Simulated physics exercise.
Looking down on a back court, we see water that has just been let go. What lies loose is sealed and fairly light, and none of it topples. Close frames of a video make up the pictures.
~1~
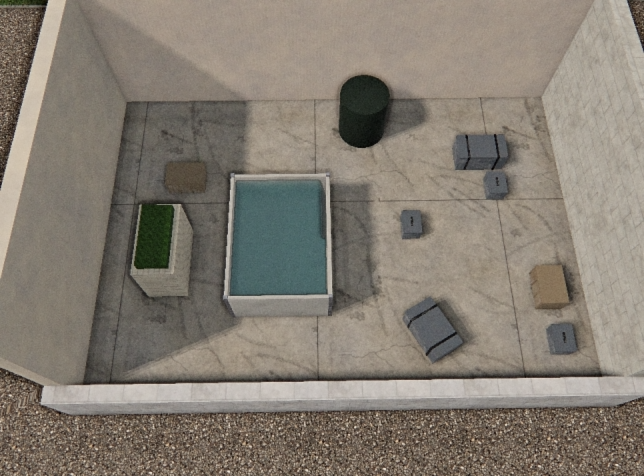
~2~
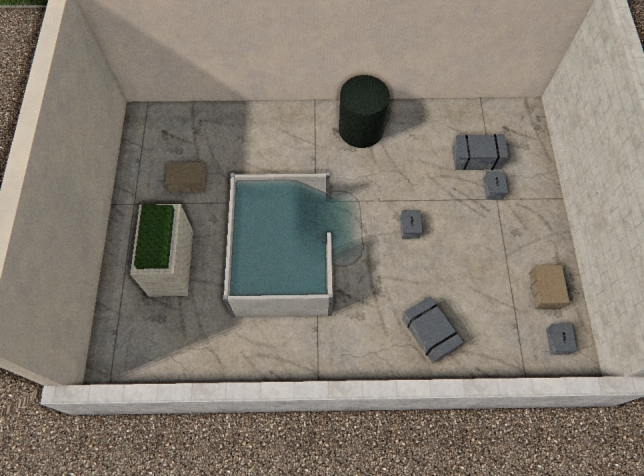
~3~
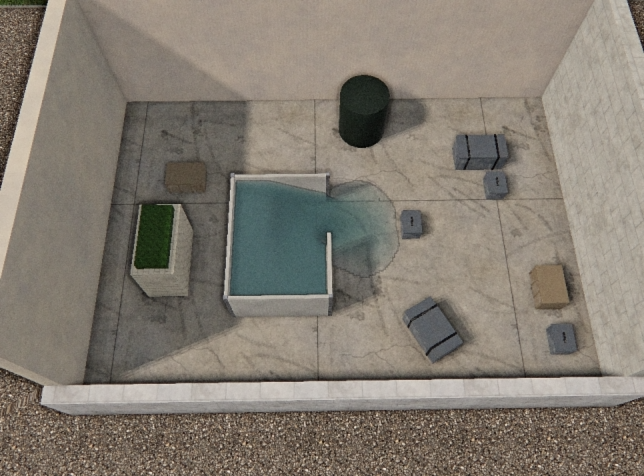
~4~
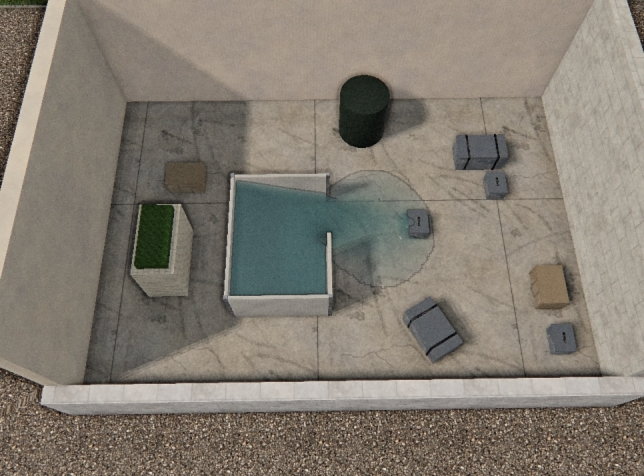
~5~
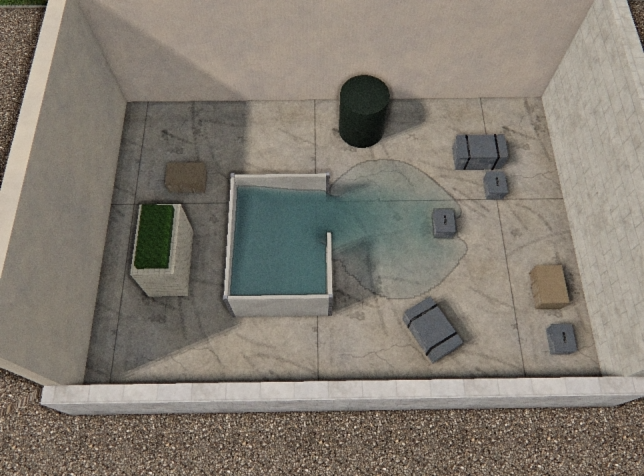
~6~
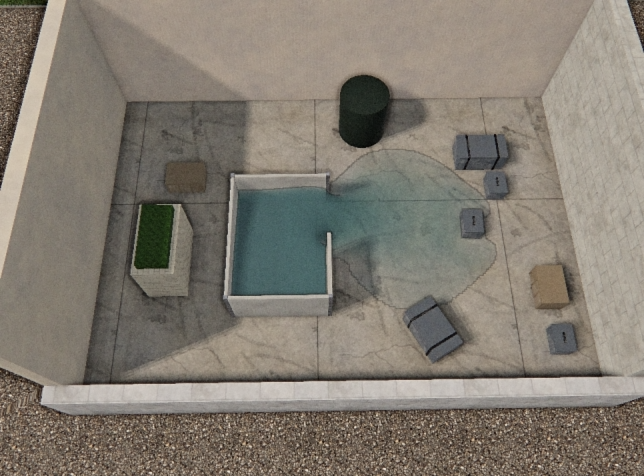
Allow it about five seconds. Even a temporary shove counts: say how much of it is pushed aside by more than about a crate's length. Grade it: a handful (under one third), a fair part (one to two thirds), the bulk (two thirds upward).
The bulk.
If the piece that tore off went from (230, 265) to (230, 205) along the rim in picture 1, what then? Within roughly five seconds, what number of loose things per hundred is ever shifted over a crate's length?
Roughly 30 in a hundred.
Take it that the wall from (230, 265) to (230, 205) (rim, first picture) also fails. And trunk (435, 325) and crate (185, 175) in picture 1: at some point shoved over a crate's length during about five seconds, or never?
Travelled at least that, then travelled at least that.
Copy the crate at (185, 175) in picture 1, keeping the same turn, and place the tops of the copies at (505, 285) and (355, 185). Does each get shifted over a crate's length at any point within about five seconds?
I'd say got there for the first, then got there for the second.
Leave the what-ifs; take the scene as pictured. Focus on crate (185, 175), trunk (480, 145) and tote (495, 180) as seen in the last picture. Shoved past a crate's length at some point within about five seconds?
Note, listed order - never went far / moved a long way / moved a long way.
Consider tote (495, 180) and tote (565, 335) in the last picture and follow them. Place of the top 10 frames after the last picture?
Estimated: (559, 158); (594, 365).
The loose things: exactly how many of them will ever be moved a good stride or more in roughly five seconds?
I count 6.
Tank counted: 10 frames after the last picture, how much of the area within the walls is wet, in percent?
Reading: About 50 %.
A moment on, 1 of 7 are well off their spots; 0 afloat.
Next, 4 of 7 are well off their spots; 5 afloat.
Later, 4 of 7 are well off their spots; 5 afloat.
In the end, 6 of 7 are well off their spots, and 6 have been at some point; 5 afloat.
